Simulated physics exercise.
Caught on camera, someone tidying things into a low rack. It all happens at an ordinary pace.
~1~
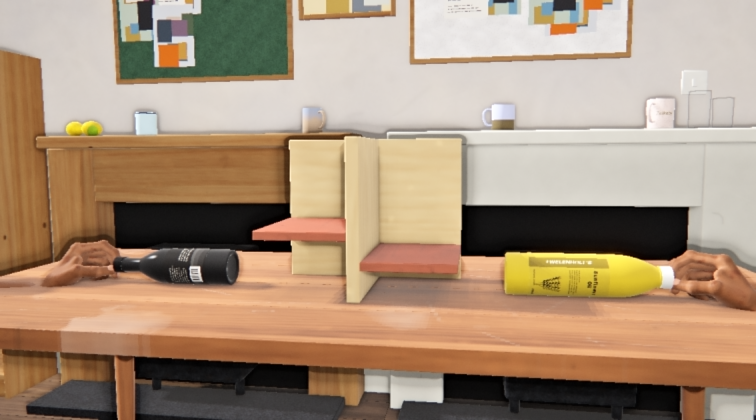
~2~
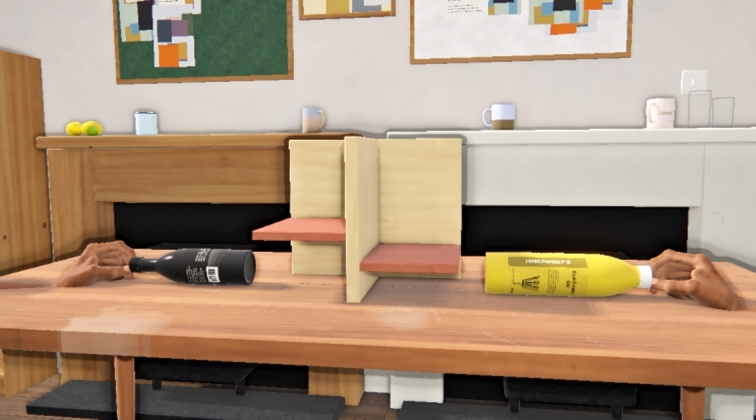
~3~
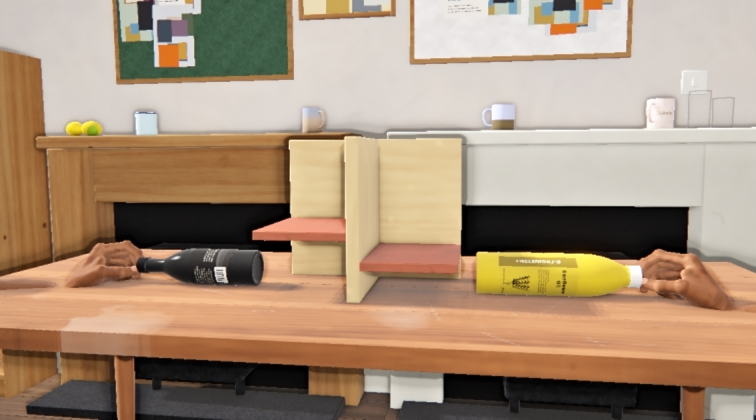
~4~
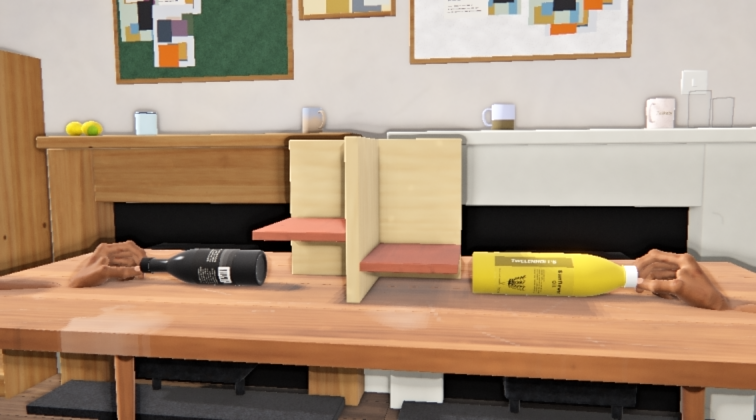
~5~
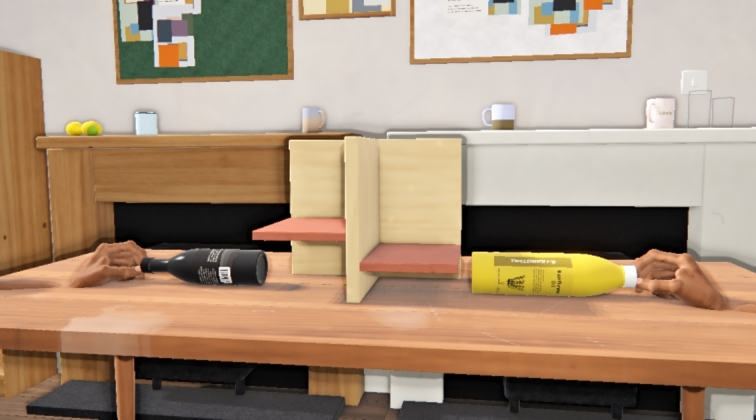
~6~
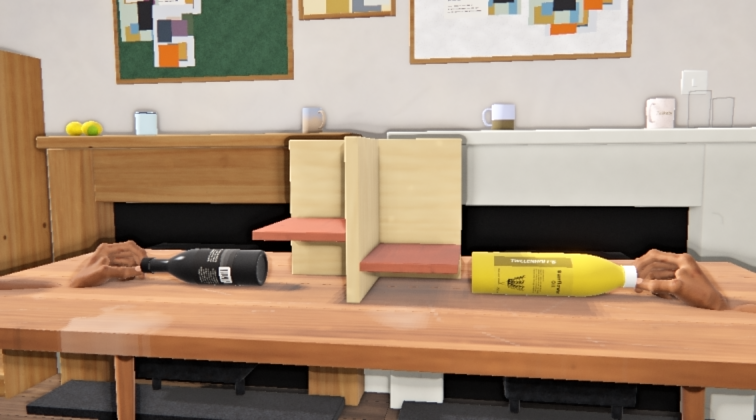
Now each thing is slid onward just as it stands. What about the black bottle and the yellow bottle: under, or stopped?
The black bottle goes under, the yellow bottle stops at the shelf.
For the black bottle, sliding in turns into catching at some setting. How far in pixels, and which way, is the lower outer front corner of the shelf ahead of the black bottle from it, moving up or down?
About 20 pixels down.
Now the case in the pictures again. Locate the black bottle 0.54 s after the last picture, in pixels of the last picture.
At about (241, 268).
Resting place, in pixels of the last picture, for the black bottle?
Roughly at (287, 269).
Then, 0.54 s later than the last frame, black bottle part of the way in near (241, 268); yellow bottle sliding up to the opening near (538, 274).
When it is over, the black bottle slides in, near (287, 269); the yellow bottle catches on the edge, near (538, 274).
